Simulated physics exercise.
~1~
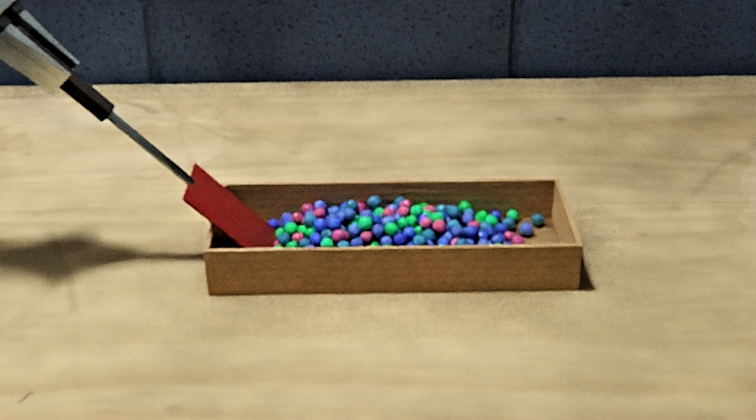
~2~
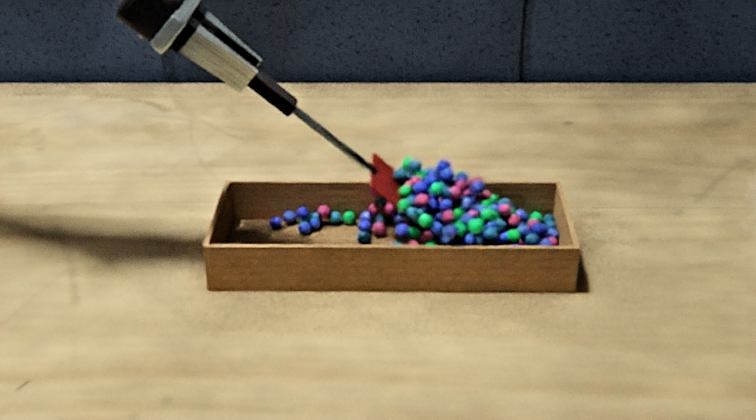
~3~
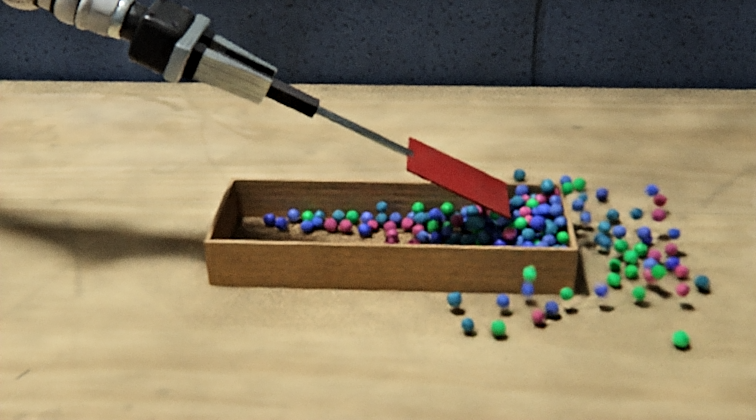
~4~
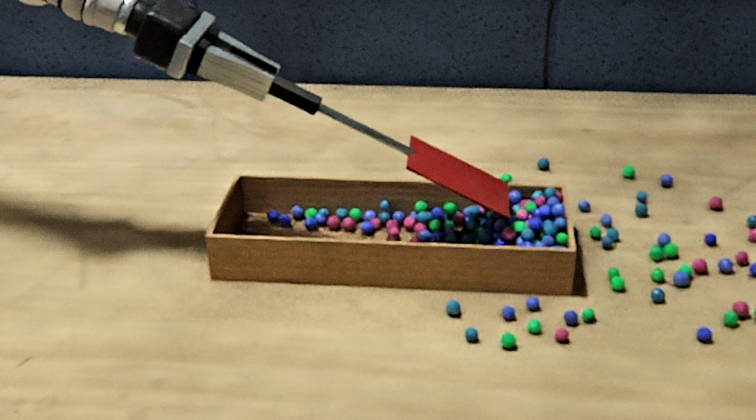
Dozens of colorful little balls spilled over the right end of a wooden tray as a robot arm swept them rightward with a red paddle, heaping them up first, and they ended scattered across the table while most stayed in the tray.
